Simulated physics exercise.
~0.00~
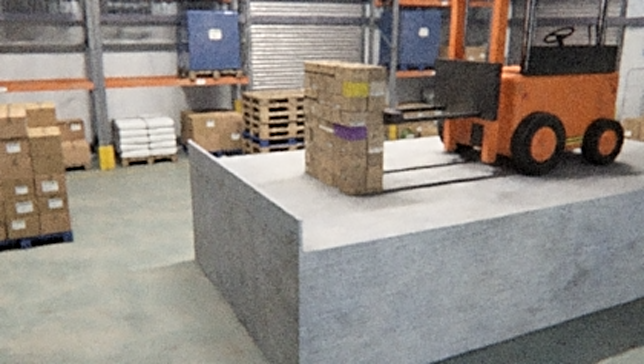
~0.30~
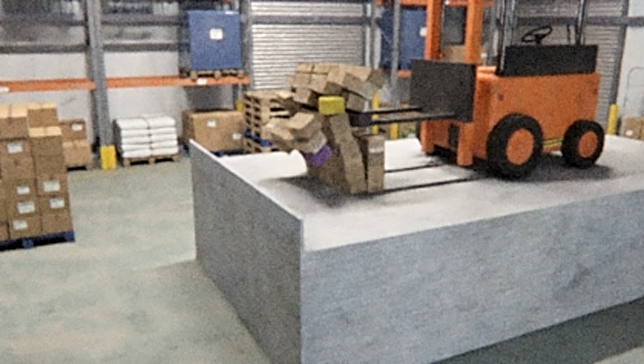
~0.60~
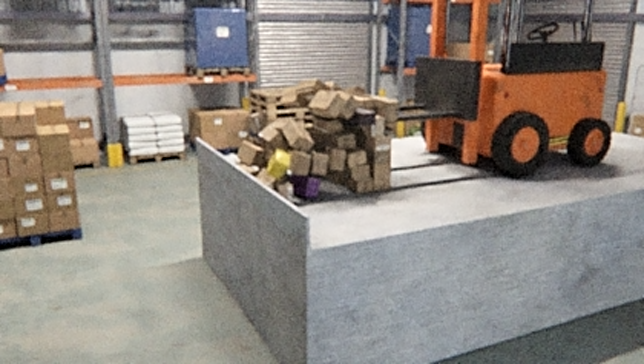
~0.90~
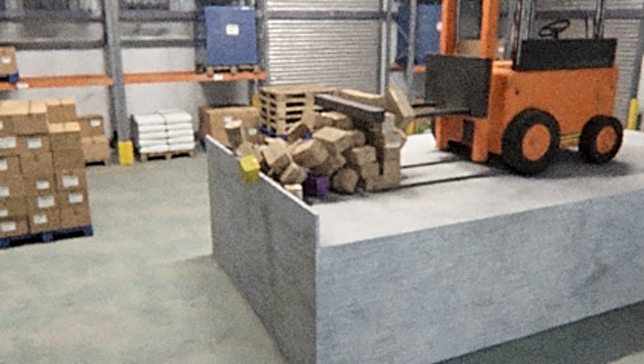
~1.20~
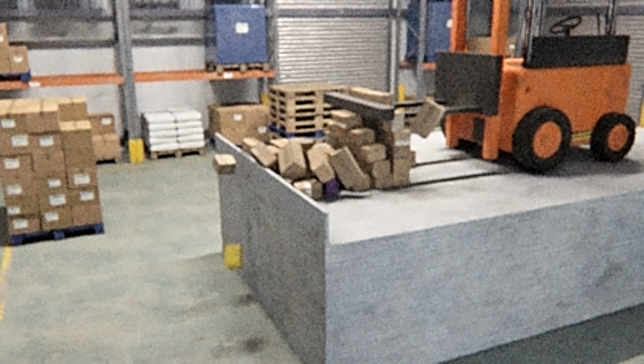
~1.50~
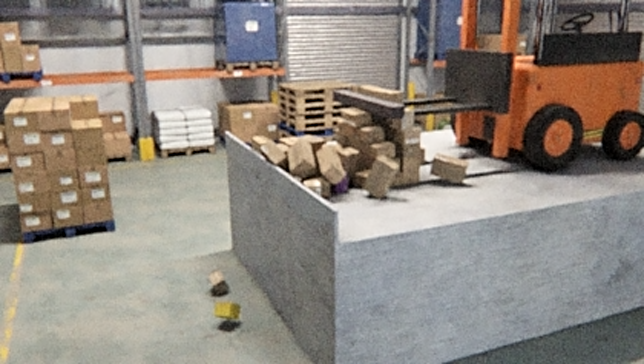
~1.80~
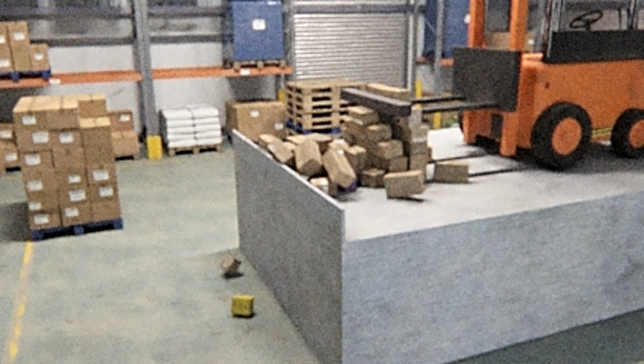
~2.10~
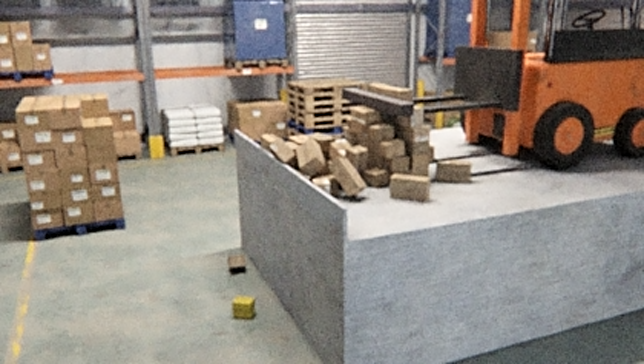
Orange forklift pushing a beam into stacked brown boxes on a raised platform, toppling them into a heap, two landing on the floor below.
